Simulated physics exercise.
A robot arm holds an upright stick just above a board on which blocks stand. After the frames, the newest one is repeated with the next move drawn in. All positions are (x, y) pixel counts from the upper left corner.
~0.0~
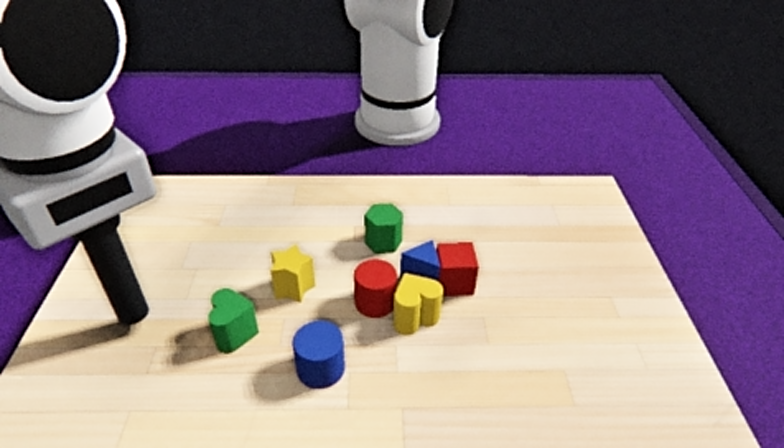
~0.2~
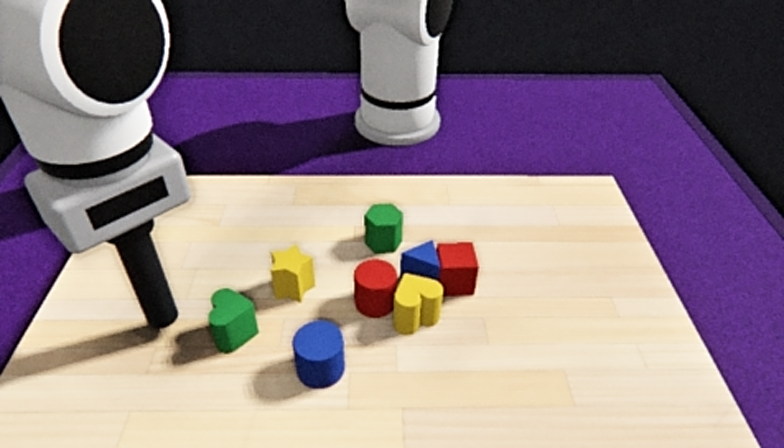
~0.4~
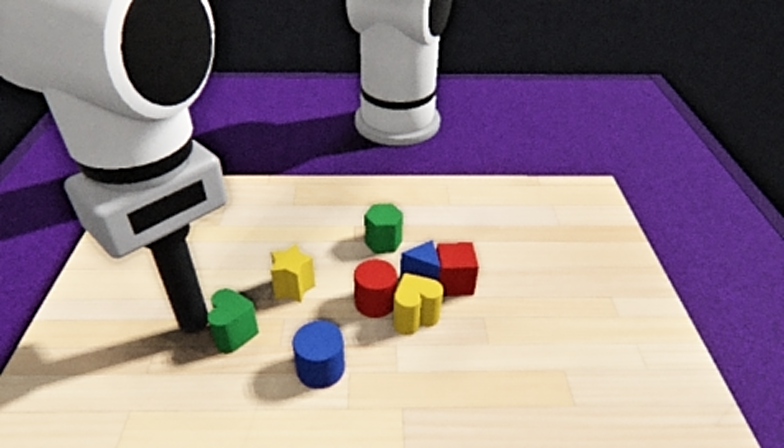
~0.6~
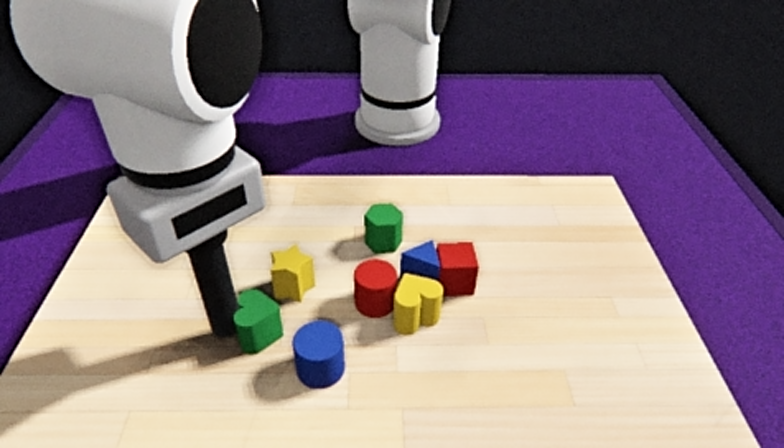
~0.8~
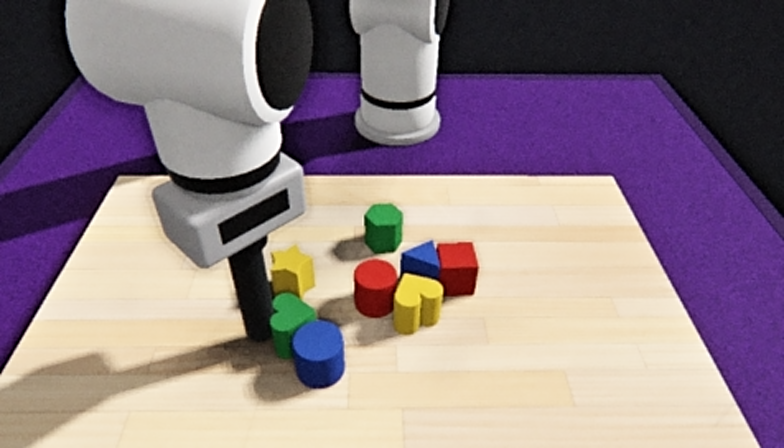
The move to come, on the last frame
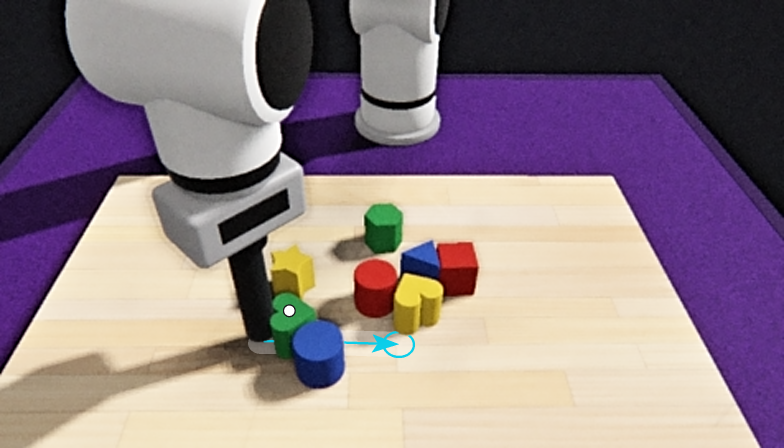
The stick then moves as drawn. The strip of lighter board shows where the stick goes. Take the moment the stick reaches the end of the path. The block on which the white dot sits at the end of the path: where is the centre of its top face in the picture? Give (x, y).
At pixel (431, 318).
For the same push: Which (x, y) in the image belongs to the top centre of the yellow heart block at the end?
At pixel (439, 285).
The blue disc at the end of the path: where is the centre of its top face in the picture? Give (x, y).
At roughly (350, 352).
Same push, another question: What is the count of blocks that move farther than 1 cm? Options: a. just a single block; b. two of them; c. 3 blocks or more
Answer: C.
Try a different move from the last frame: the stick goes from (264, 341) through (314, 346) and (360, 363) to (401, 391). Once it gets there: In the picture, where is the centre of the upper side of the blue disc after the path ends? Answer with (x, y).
I expect it at (380, 396).
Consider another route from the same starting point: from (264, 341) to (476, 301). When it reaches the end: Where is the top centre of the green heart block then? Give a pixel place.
Just about (408, 310).
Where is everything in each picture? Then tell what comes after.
In the first frame, stick tip at (134, 314); block tops, green heart block at (227, 305); blue disc at (318, 339); red disc at (375, 273); yellow heart block at (417, 289).
In the second frame, stick at (163, 318); blocks unchanged.
In the third frame, stick at (194, 322); blocks unchanged.
In the fourth frame, stick at (227, 326); green heart block at (254, 307).
In the fifth frame, stick at (261, 330); green heart block at (289, 311); blue disc at (318, 339); red disc at (375, 273); yellow heart block at (417, 289).
Path on the board, from (264, 341) to (399, 344); the dot is on the green heart block.
On the path given first. One third of the way, stick at (309, 331); green heart block at (338, 311); blue disc at (343, 350).
Two thirds of the way, stick at (354, 332); green heart block at (385, 312); blue disc at (350, 352).
At the end, stick at (399, 333); green heart block at (431, 318); blue disc at (350, 352); red disc in place; yellow heart block at (439, 285), turned 60° anticlockwise.
